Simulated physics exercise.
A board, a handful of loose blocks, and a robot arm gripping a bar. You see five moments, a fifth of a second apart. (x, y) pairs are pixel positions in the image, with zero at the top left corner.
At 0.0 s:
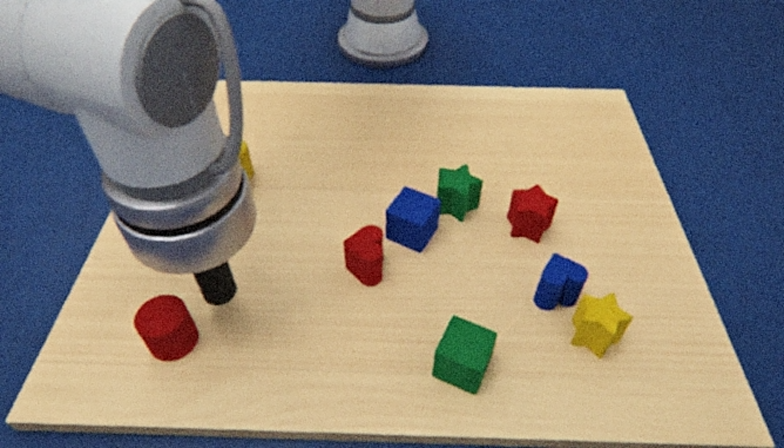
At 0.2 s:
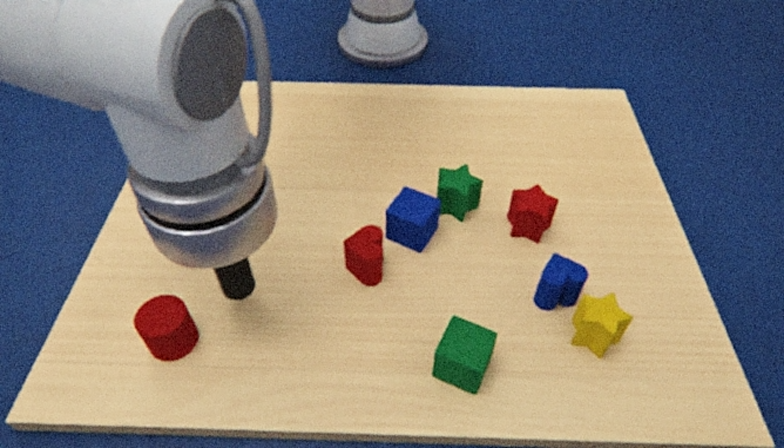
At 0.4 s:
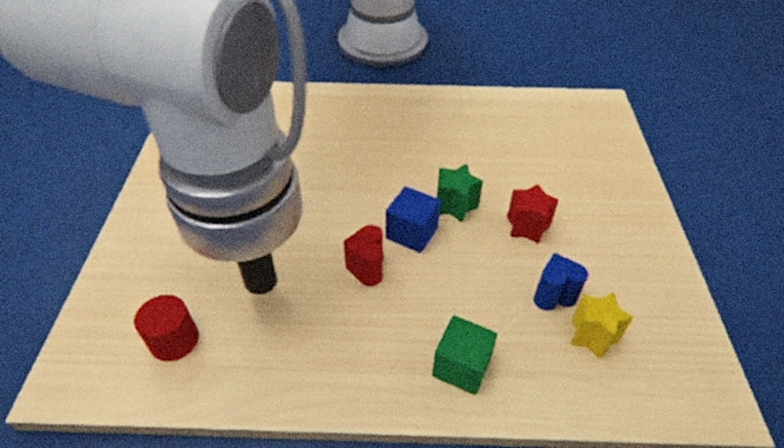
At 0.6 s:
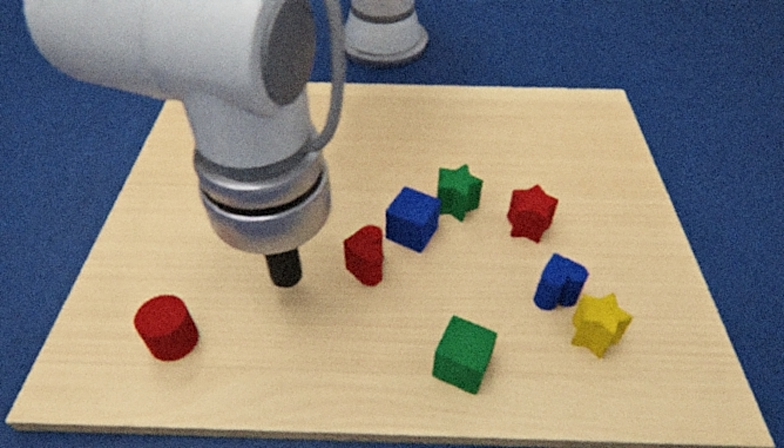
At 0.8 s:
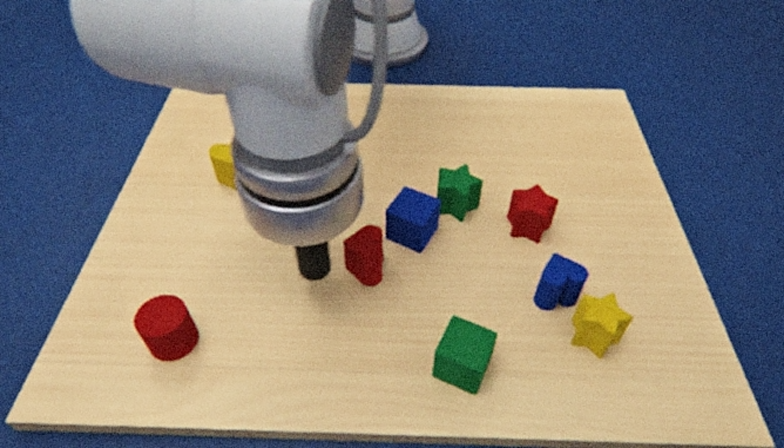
A pale grey robot arm holding a short dark bar reaches in from the upper left over a light wooden board on a blue surface, seen from above at an angle by a still camera. A red cylinder sits at left, with red, blue, green and yellow blocks across the middle and right. The arm glides steadily rightward, bringing the bar beside the red heart-shaped block, while the blocks stay still.
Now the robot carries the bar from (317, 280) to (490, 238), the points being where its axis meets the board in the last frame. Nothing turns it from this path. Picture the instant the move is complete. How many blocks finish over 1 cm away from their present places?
I'd say two blocks get moved.
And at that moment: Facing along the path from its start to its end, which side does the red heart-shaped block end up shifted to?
The answer is right: Facing from the path's start to its end, that's where the red heart-shaped block shifts.
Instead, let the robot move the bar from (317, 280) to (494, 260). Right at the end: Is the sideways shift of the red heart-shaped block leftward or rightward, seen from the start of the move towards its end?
The left-hand side.
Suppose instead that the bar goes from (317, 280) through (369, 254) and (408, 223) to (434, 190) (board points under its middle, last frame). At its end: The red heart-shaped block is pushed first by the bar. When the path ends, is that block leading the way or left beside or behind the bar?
The red heart-shaped block won't stay at the front of the bar.
What follows on the original path. One third of the way, bar at (378, 254); red heart-shaped block at (410, 232), turned 25° clockwise; blue square block at (420, 201), turned 20° anticlockwise.
Two thirds of the way, bar at (437, 240); red heart-shaped block at (472, 229), turned 55° clockwise; blue square block at (423, 198), turned 35° anticlockwise; green star-shaped block at (459, 176), turned 15° clockwise.
At the end, bar at (492, 226); red heart-shaped block at (519, 230), turned 95° clockwise; blue square block at (424, 197), turned 40° anticlockwise; green star-shaped block at (458, 175), turned 15° clockwise; red star-shaped block not moved.
